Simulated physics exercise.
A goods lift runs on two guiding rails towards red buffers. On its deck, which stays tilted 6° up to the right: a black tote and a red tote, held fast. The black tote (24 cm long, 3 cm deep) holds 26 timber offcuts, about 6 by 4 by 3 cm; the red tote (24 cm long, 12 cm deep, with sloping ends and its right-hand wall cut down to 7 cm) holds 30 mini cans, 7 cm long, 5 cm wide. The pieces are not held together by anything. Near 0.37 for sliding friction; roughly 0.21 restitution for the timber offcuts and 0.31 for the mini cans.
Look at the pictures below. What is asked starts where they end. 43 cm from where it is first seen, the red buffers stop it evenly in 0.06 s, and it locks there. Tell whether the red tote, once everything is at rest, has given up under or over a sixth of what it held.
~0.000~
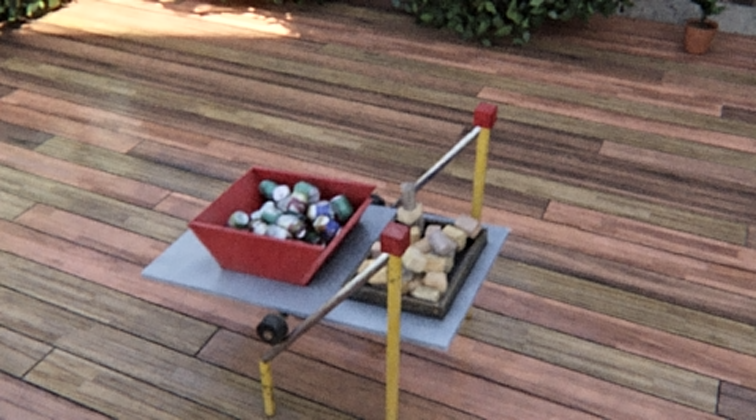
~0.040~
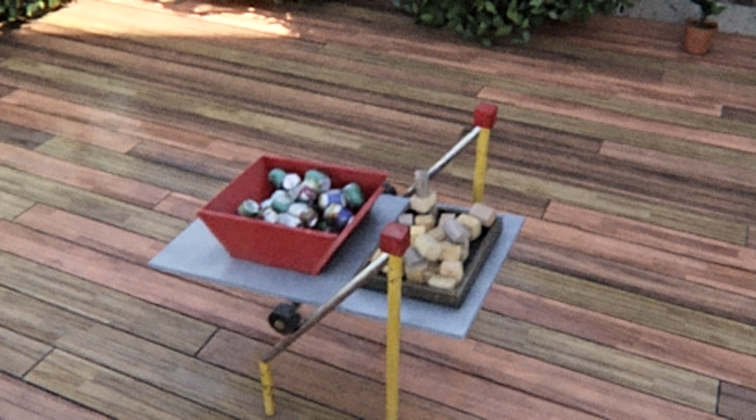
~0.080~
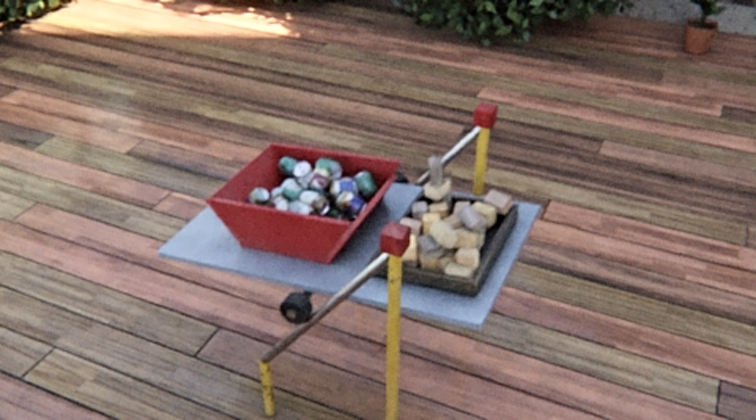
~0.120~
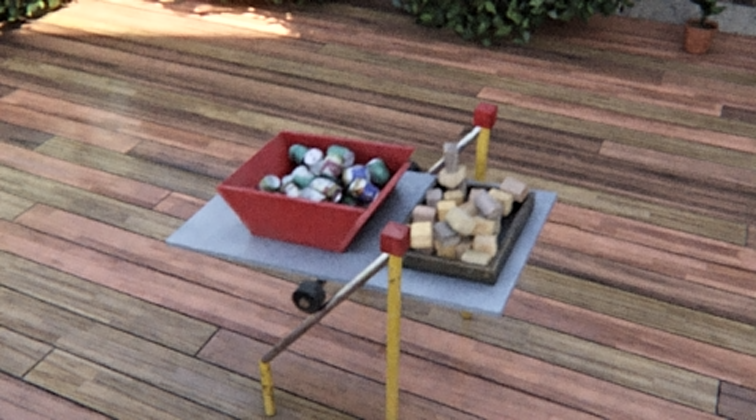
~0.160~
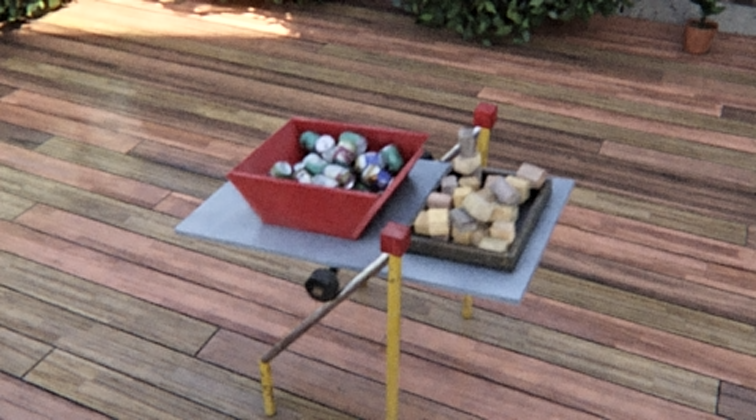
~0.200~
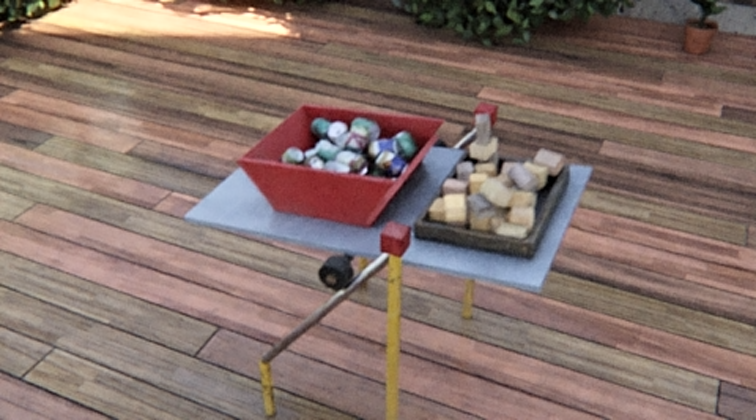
The red tote has given up under a sixth of it.
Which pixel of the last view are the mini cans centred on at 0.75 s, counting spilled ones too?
Somewhere around pixel (387, 139).
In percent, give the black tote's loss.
Loss for the black tote - 35 per cent.
After 0.25 s, the buffers are touched.
After 0.37 s, 3 of 26 out of the black tote and 0 of 30 out of the red tote.
After 0.53 s, 9 of 26 out of the black tote and 5 of 30 out of the red tote.
After 0.75 s, 9 of 26 out of the black tote and 3 of 30 out of the red tote.
When it is over (at 1.30 s), 9 of 26 out of the black tote and 1 of 30 out of the red tote. Asked share, 1 of 30, 3 per cent.
